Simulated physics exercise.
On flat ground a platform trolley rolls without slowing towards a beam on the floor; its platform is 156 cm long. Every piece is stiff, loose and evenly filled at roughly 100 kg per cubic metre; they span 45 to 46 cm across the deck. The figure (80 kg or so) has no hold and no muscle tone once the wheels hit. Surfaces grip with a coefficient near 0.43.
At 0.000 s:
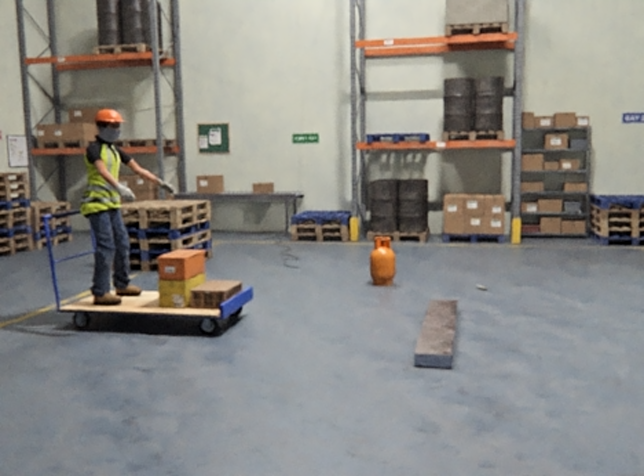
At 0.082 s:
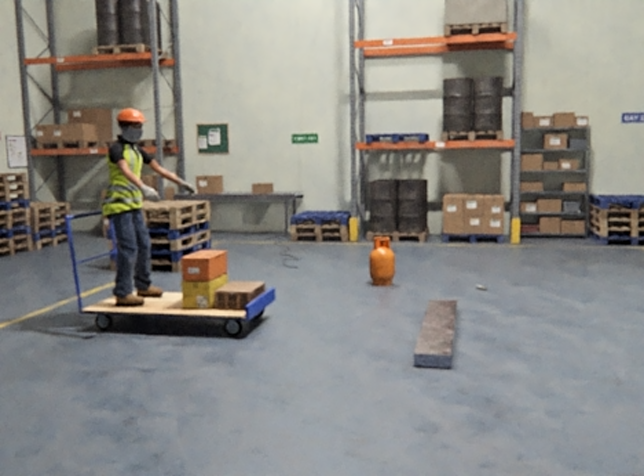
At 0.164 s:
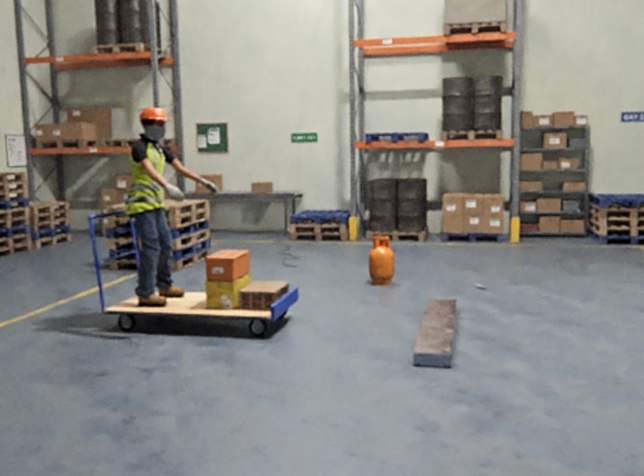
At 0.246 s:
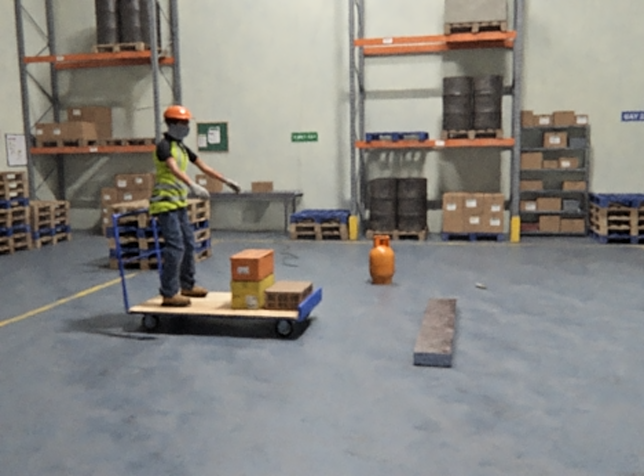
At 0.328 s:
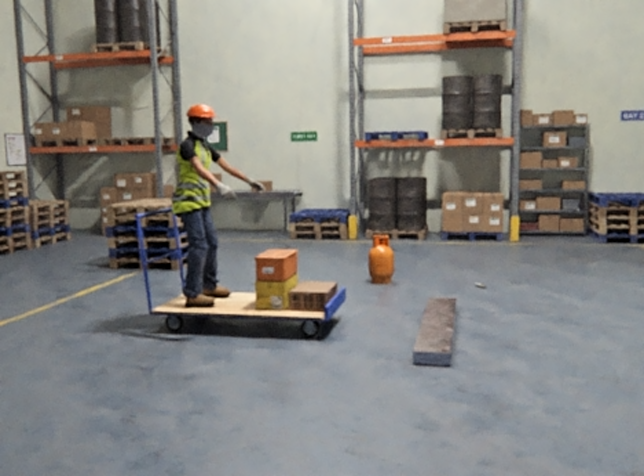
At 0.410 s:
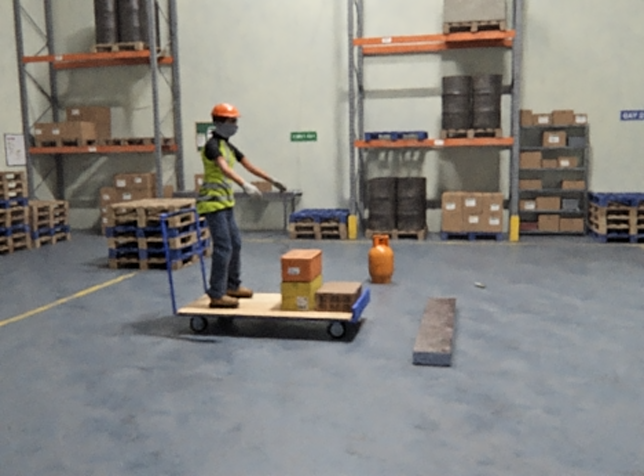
A blue-framed platform trolley rolls steadily from left to right across the grey floor of a warehouse, seen from the side by a still camera. On its pale deck, a figure in an orange helmet and yellow vest stands behind orange, yellow and brown boxes, arms held forward. Racks with drums and cartons line the back wall, while an orange gas cylinder and a grey beam stay motionless on the right.
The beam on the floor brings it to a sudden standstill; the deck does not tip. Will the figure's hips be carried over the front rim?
The figure's hips end beyond the front rim at this speed.
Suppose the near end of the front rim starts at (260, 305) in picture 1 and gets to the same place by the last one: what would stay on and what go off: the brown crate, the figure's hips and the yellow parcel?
Then brown on, hips on, yellow on.
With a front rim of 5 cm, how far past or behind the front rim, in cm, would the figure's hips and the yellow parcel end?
In that case hips 80 past, yellow 50 behind.
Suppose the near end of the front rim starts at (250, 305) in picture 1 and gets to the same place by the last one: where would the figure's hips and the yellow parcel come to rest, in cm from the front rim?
In that case hips 30 behind, yellow 50 behind.
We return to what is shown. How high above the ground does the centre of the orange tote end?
Roughly 15 cm above it.
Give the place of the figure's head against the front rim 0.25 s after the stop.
Some 50 cm behind it.
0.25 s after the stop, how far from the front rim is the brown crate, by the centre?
Some 20 cm behind it.
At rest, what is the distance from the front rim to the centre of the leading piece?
About 200 cm past the rim.
The wheels strike at 0.62 s.
After 0.87 s the figure's hips are 65 cm behind the rim, near (357, 227) in the last picture's view.
After 1.17 s the figure's hips are 11 cm behind the rim, near (419, 258) in the last picture's view.
After 1.62 s the figure's hips are 77 cm past the rim, near (526, 320) in the last picture's view.
At rest, 4.6 s, past the rim, orange tote and the figure's hips; behind it, yellow parcel and brown crate.
